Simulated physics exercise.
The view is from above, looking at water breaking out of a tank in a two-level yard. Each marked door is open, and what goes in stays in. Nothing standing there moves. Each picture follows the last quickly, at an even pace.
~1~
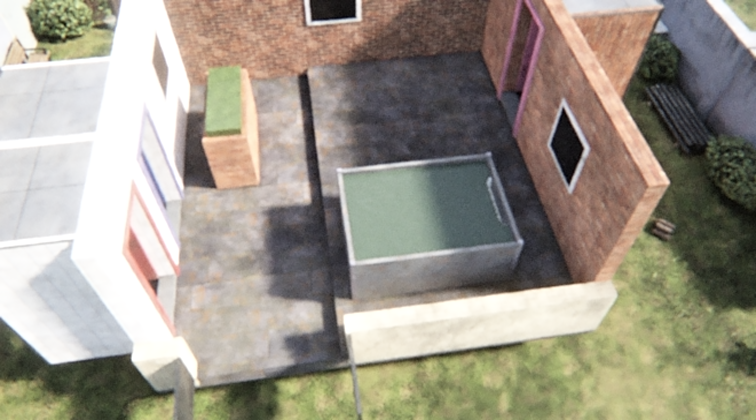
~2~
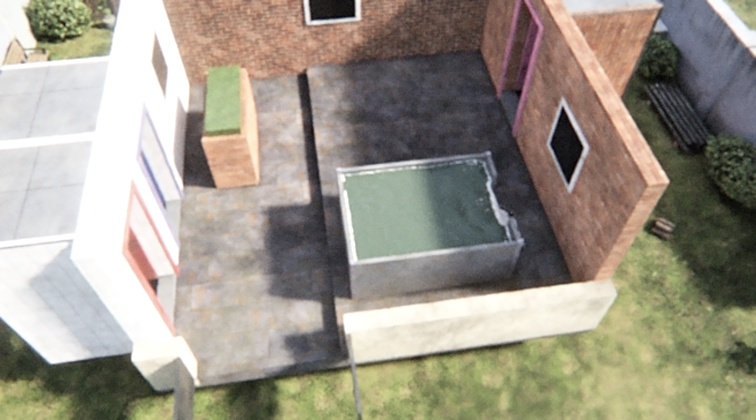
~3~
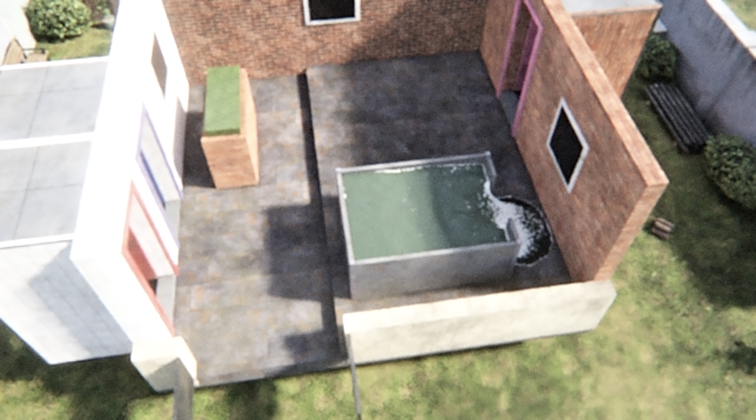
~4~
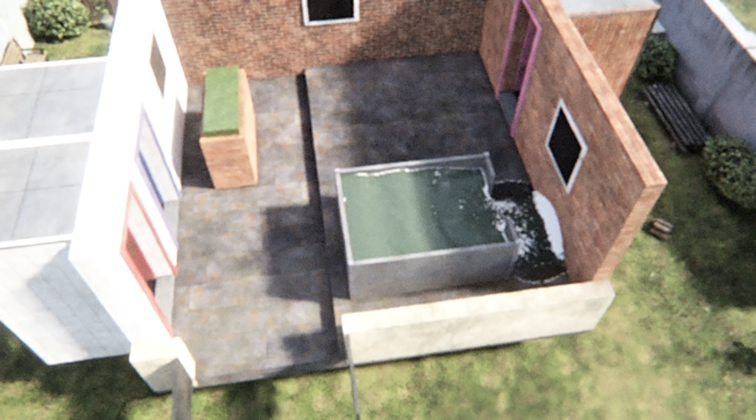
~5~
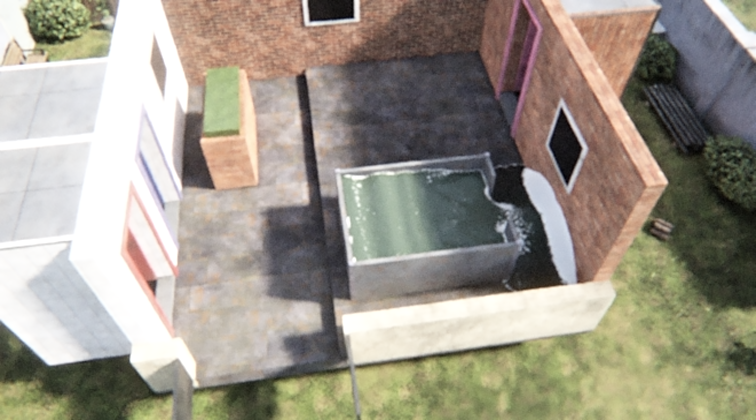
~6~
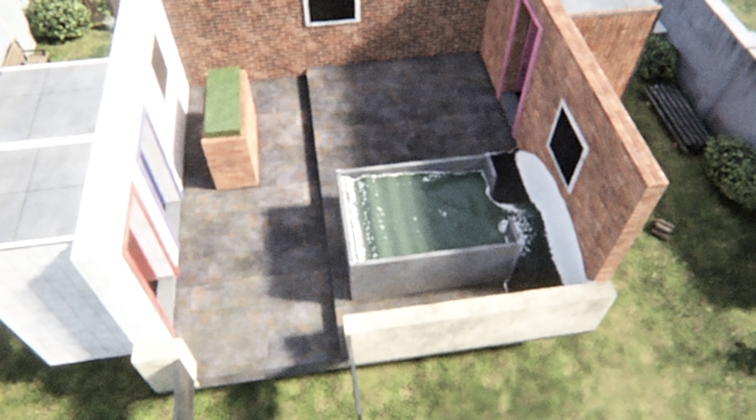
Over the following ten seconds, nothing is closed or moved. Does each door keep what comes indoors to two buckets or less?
In the end the blue door tops two buckets, the red door tops two buckets, the pink door does not top two buckets.
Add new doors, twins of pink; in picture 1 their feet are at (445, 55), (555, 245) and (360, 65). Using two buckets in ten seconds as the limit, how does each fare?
Taking each in turn: Runs below, then runs above, then runs below.
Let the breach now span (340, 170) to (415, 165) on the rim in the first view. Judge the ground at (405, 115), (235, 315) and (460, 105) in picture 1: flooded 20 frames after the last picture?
In the order given: Swamped, untouched and swamped.
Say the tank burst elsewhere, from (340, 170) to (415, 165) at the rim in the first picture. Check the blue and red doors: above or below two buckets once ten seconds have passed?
Blue door: Above; red door: Below.
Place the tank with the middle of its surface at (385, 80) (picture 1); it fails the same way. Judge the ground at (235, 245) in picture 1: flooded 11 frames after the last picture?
Answer: Spared.
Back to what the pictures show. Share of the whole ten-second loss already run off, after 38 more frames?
Something close to 45 percent by that point.
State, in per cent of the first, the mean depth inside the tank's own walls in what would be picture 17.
Around 58 percent.
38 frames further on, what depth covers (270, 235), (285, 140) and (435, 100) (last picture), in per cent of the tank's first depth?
The three come to near 2, 6 and 4 per cent respectively.
A moment on, water covers 20 % of the floor; the blue door not reached, the red door not reached, the pink door wet at the sill, nothing in.
Next, water covers 40 % of the floor; the blue door not reached, the red door not reached, the pink door wet at the sill, nothing in.
Then, water covers 60 % of the floor; the blue door not reached, the red door under two buckets in, the pink door wet at the sill, nothing in.
Later, water covers 85 % of the floor; the blue door under two buckets in, the red door far over two buckets in, the pink door wet at the sill, nothing in.
In the end, water covers 95 % of the floor; the blue door over two buckets in, the red door far over two buckets in, the pink door wet at the sill, nothing in.
